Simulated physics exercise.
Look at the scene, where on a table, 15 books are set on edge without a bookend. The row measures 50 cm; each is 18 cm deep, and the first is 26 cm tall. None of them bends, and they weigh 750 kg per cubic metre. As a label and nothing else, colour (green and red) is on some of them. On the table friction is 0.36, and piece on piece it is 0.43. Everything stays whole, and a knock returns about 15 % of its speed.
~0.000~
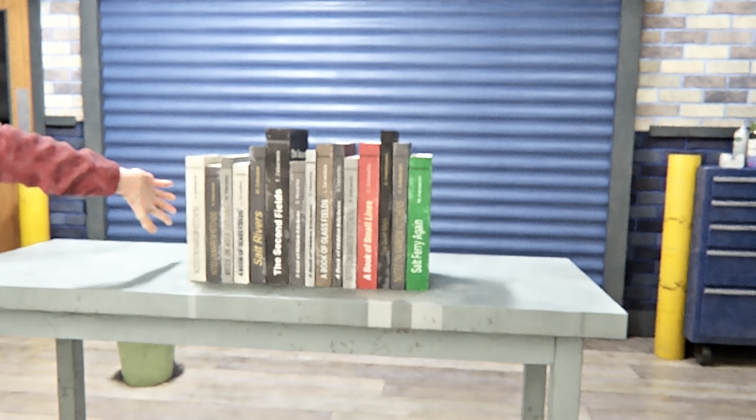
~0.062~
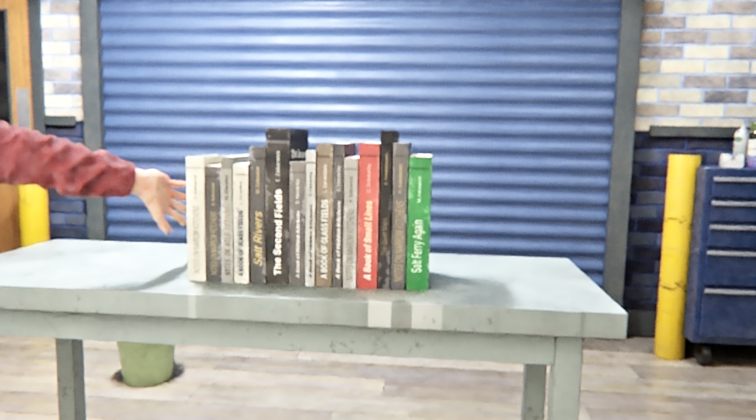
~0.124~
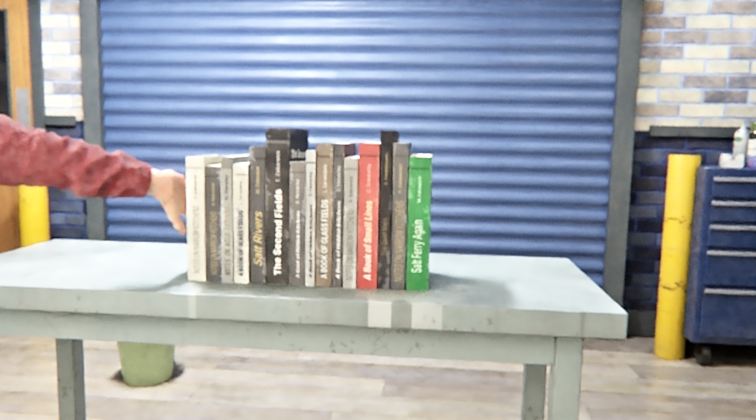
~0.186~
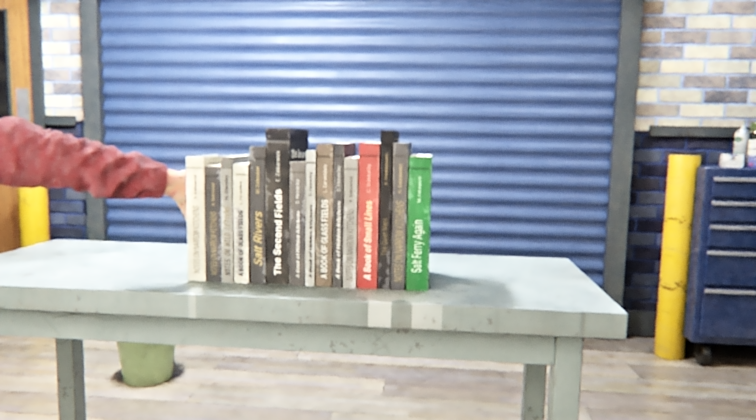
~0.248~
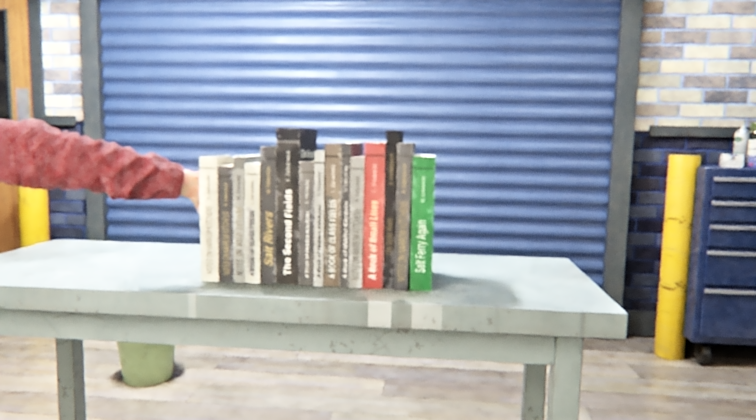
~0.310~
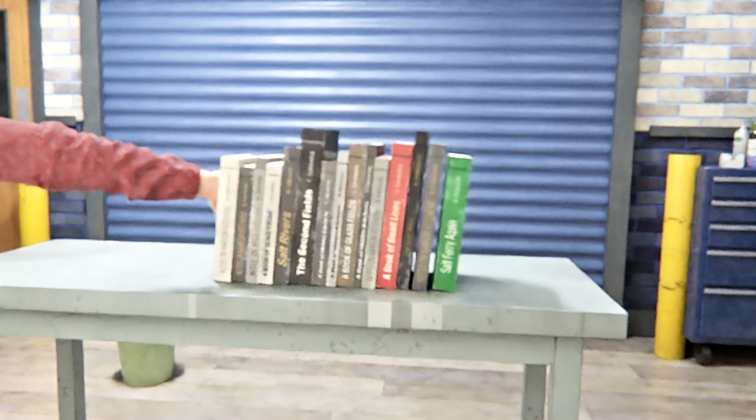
The clip shows a hand reaching in from the left toward a row of upright books on a table, then pressing against the end book and pushing the row rightward as the books, including red and green ones, tilt slightly right.
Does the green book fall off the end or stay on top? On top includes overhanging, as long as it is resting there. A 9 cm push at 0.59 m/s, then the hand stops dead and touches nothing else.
In the end the green book does not fall.
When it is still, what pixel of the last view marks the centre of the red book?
Near pixel (491, 234).
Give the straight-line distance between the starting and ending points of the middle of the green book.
I'd say close to 35 cm away from its start.
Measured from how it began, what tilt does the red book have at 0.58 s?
Some 50°.
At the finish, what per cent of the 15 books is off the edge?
I'd put it at about 0 percent.
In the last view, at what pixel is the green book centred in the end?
About (575, 277) in the last picture.
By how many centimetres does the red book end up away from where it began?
Red 30.
After 0.37 s, none of the 15 books off the edge, 15 disturbed; green book 21° from how it stood; red book 13° from how it stood.
After 0.44 s, none of the 15 books off the edge, 15 disturbed; green book 42° from how it stood; red book 27° from how it stood.
After 0.58 s, none of the 15 books off the edge, 15 disturbed; green book on its side; red book 48° from how it stood.
In the end (1.1 s), none of the 15 books off the edge, 15 disturbed; green book on its side; red book 57° from how it stood. From the last view, middles, green book near (575, 277), red book near (491, 234).
